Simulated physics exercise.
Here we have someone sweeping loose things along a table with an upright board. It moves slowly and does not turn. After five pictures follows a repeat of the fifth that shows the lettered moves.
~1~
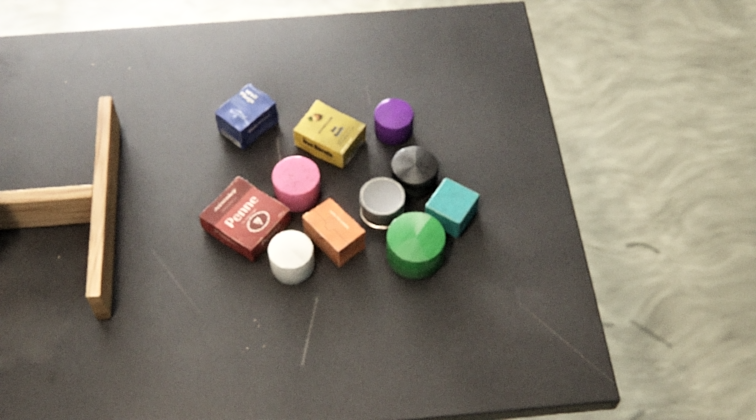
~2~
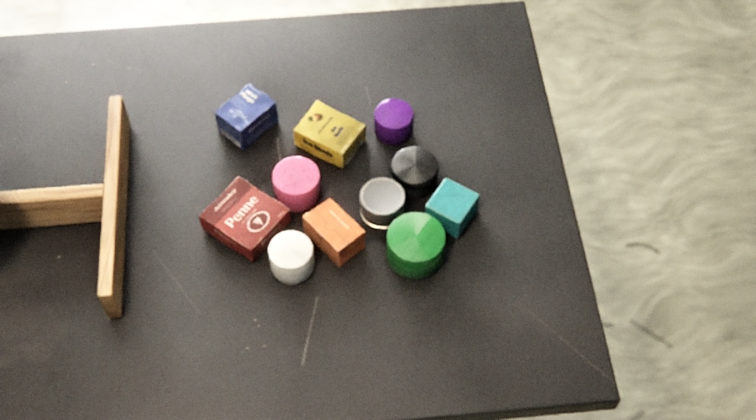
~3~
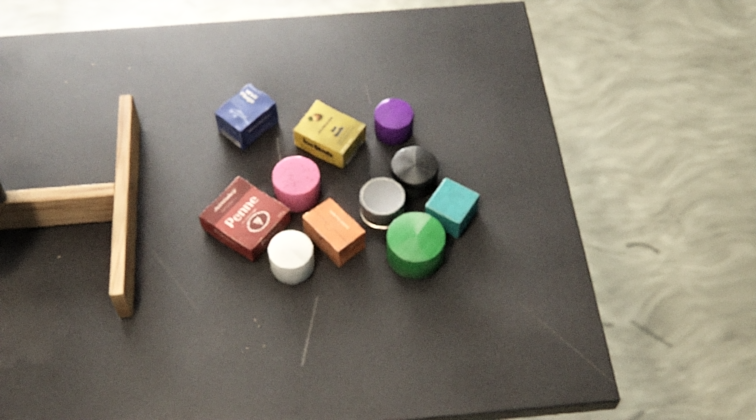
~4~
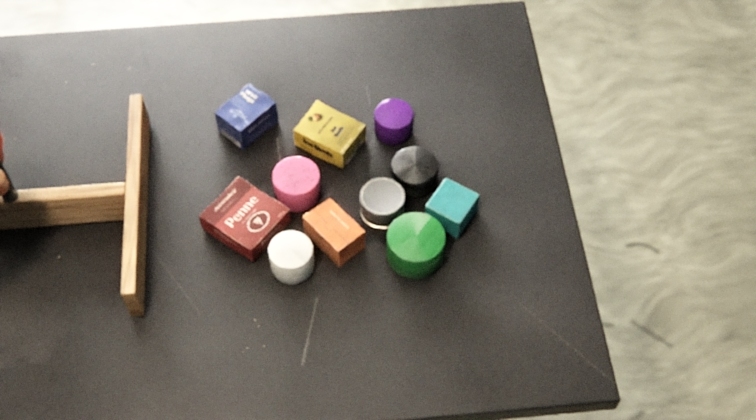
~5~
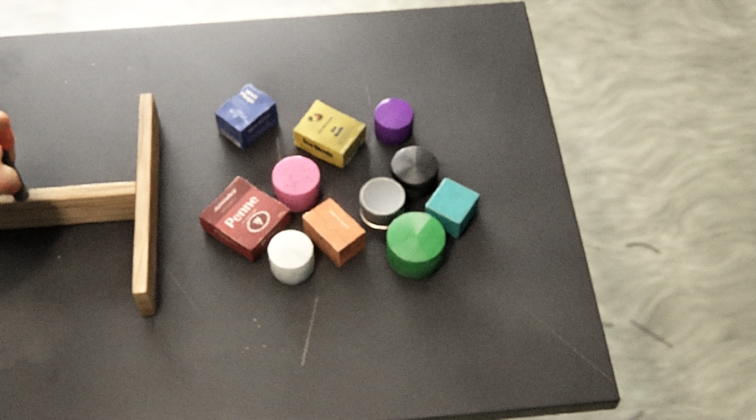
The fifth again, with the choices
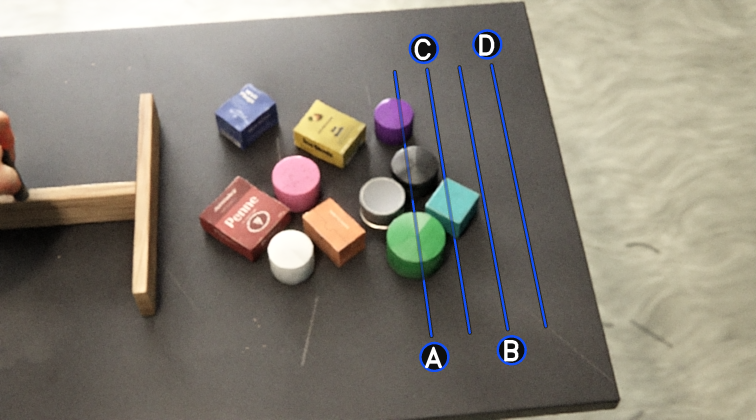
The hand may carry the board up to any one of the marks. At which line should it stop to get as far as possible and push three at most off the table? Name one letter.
No fourth one falls up to B.
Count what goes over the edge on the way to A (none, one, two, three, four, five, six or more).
In all, none.
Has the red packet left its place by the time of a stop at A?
Yes.
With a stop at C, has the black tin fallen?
No.
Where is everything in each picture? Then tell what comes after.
Purple pot (394, 122); green tin (416, 246); black tin (415, 172), in the first picture.
Board (110, 189); pink pot (297, 184), in the second picture.
Board (122, 188); blue box (247, 117), in the third picture.
Board (132, 187); orange box (334, 232), in the fourth picture.
Board (143, 187); yellow packet (330, 134); white tin (292, 257); purple pot (394, 122), in the fifth picture.
On the marked copy, A at (412, 193); B at (482, 187); C at (447, 190); D at (516, 185).
With B. Early on, board (265, 177); blue box (296, 106); white tin (317, 270).
Further on, board (386, 168); turquoise block (519, 202); purple pot (501, 126).
At the end, board (480, 161); green tin over the edge; purple pot over the edge; three fallen.
As for the rest, A is within the limit but short; C is within the limit but short; D drops six.
